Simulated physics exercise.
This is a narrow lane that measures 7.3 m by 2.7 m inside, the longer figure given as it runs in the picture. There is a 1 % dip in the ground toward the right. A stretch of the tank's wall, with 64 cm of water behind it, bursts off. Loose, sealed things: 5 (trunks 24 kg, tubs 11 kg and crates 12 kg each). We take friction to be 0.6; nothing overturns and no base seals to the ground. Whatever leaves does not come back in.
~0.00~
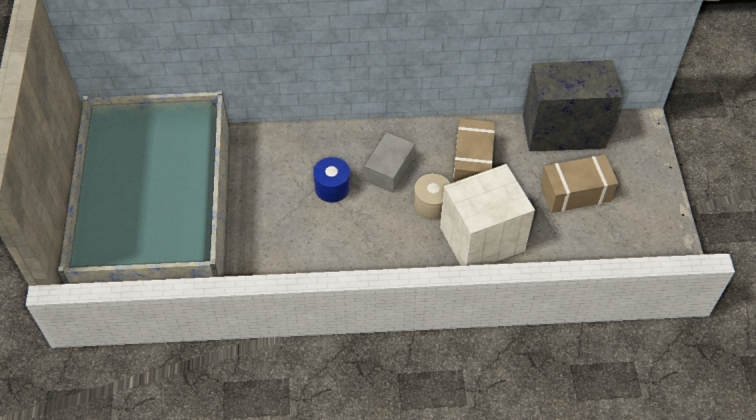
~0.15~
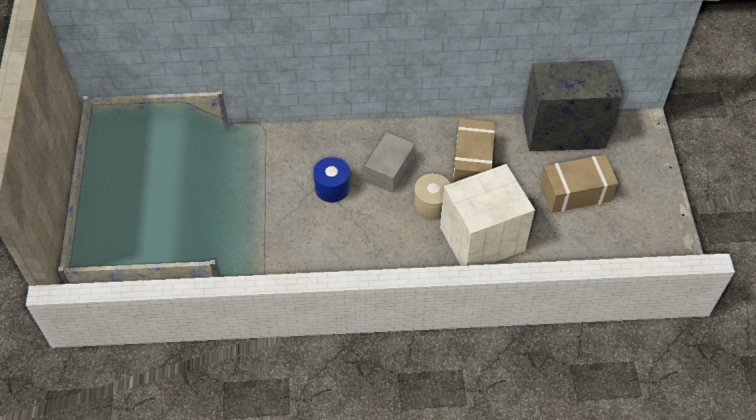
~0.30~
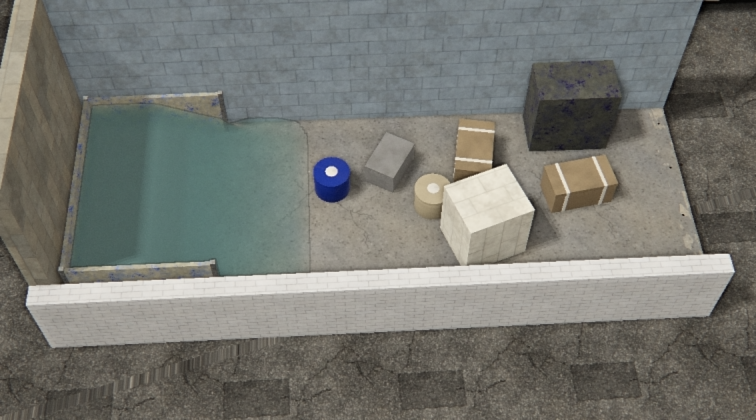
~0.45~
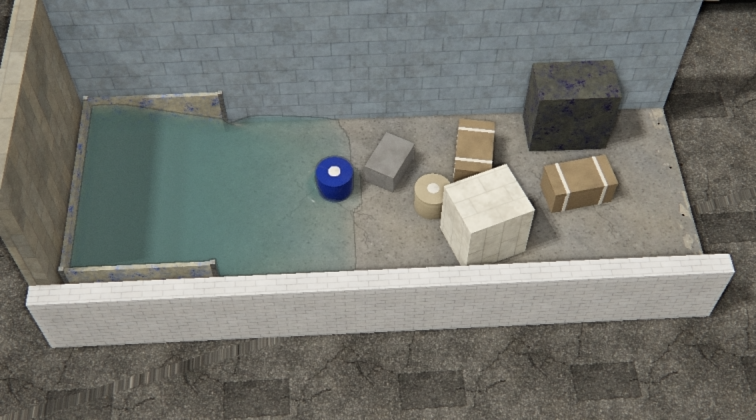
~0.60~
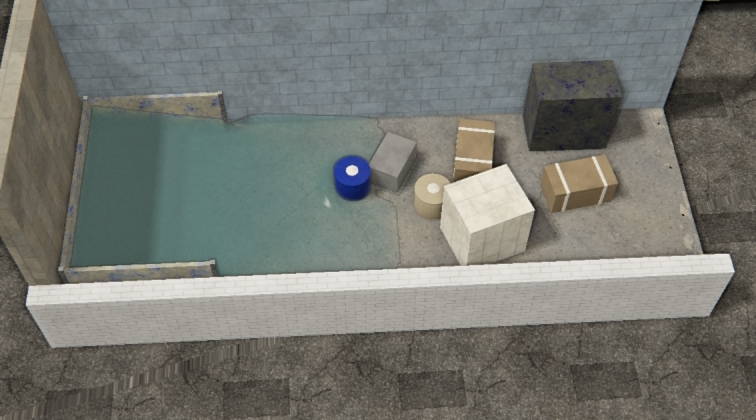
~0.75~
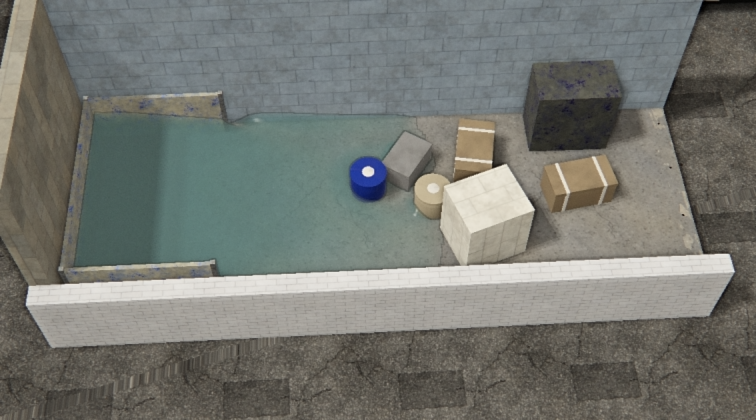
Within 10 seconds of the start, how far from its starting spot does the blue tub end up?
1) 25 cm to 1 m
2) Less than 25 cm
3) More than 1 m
3, more than 1 m.
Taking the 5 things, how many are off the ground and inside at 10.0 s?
0.
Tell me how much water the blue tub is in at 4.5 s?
About 13 cm.
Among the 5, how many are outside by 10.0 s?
5 by that time.
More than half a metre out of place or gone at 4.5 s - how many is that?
5.
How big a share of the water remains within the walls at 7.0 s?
58 % or so.
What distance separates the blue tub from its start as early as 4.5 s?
Displacement near 400 cm.
After 2.0 s the blue tub is near (480, 173), 1.8 m from its start, afloat; 0 of 5 are out; 3 afloat.
After 4.5 s the blue tub is near (667, 229), 4.1 m from its start, afloat; 3 of 5 are out; 2 afloat.
After 7.0 s the blue tub has gone out; 5 of 5 are out; 0 afloat.
After 10.0 s the blue tub has gone out; 5 of 5 are out; 0 afloat.
